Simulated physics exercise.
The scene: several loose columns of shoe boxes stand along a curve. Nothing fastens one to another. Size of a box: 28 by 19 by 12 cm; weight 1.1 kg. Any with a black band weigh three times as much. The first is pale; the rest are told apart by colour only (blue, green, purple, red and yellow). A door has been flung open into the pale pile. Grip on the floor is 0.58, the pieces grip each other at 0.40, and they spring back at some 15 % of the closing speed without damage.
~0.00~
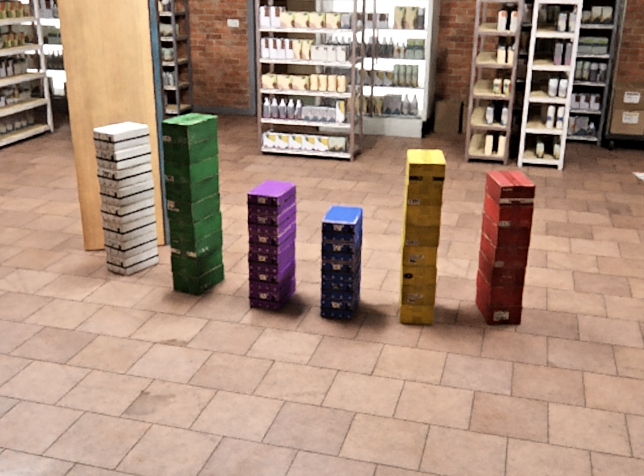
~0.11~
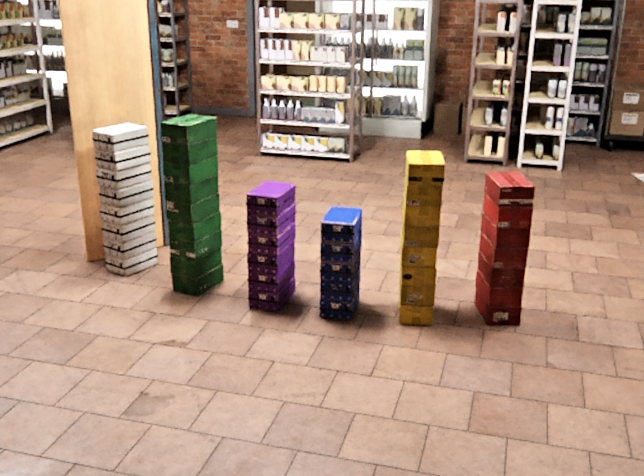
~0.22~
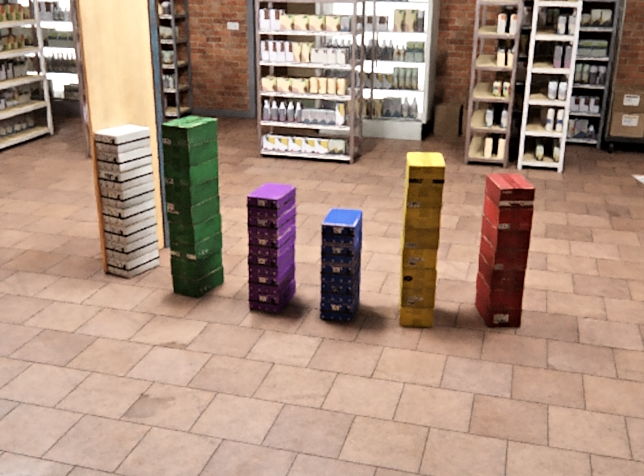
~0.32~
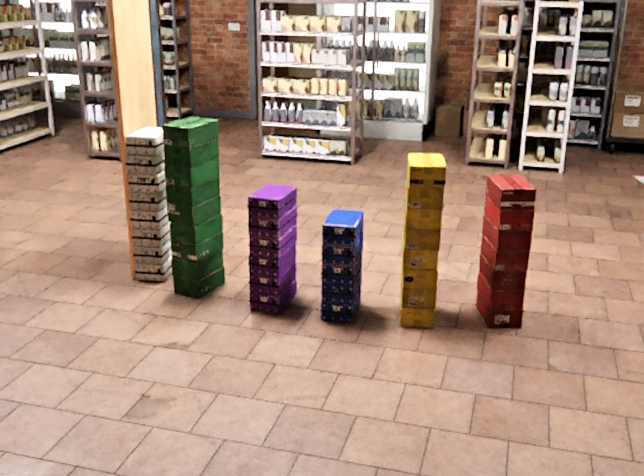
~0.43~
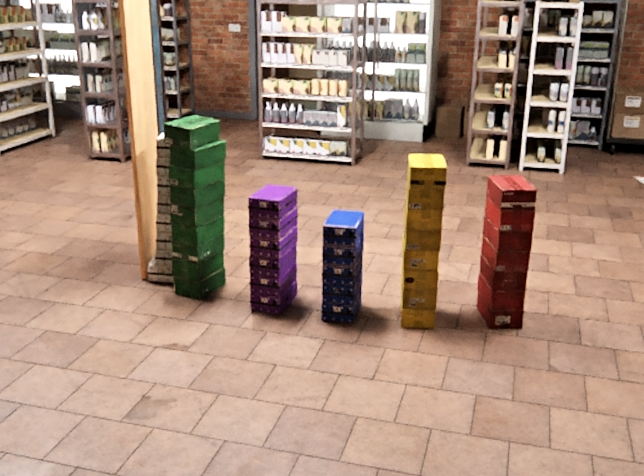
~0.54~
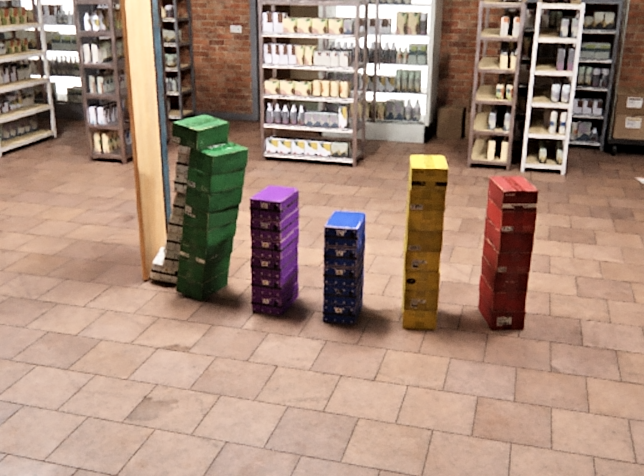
A wooden door swung into the white stack of boxes at the left, pushing it against the green stack, which began leaning right toward the purple one while the blue, yellow and red stacks stood still.
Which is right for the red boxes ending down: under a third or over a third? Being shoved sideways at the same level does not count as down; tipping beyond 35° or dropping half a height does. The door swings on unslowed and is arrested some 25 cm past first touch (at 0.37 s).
The part is upwards of a third.
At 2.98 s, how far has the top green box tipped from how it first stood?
Roughly 50°.
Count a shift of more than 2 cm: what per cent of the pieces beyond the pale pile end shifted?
100 per cent.
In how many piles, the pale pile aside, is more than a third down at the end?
5 of them.
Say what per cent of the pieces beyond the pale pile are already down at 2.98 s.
By then 95 per cent.
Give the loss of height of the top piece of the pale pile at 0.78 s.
Roughly 15 cm.
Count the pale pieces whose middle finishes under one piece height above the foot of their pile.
The count is 6.
After 0.78 s, 7 of the pale pile down; none of the 7 red boxes down (2 of 35 in all colours); top red box unmoved; top green box leaning 22°, 12 cm lower.
After 1.28 s, 7 of the pale pile down; none of the 7 red boxes down (9 of 35 in all colours); top red box unmoved; top green box on its side.
After 2.28 s, 7 of the pale pile down; none of the 7 red boxes down (19 of 35 in all colours); top red box shifted 54 mm; top green box leaning 50°, 82 cm lower.
After 2.98 s, 7 of the pale pile down; 7 of the 7 red boxes down (33 of 35 in all colours); top red box on its side; top yellow box leaning 73°, 56 cm lower.
At rest (4.5 s), 7 of the pale pile down; 7 of the 7 red boxes down (33 of 35 in all colours); top red box upside down; top yellow box on its side. That is 100 per cent.
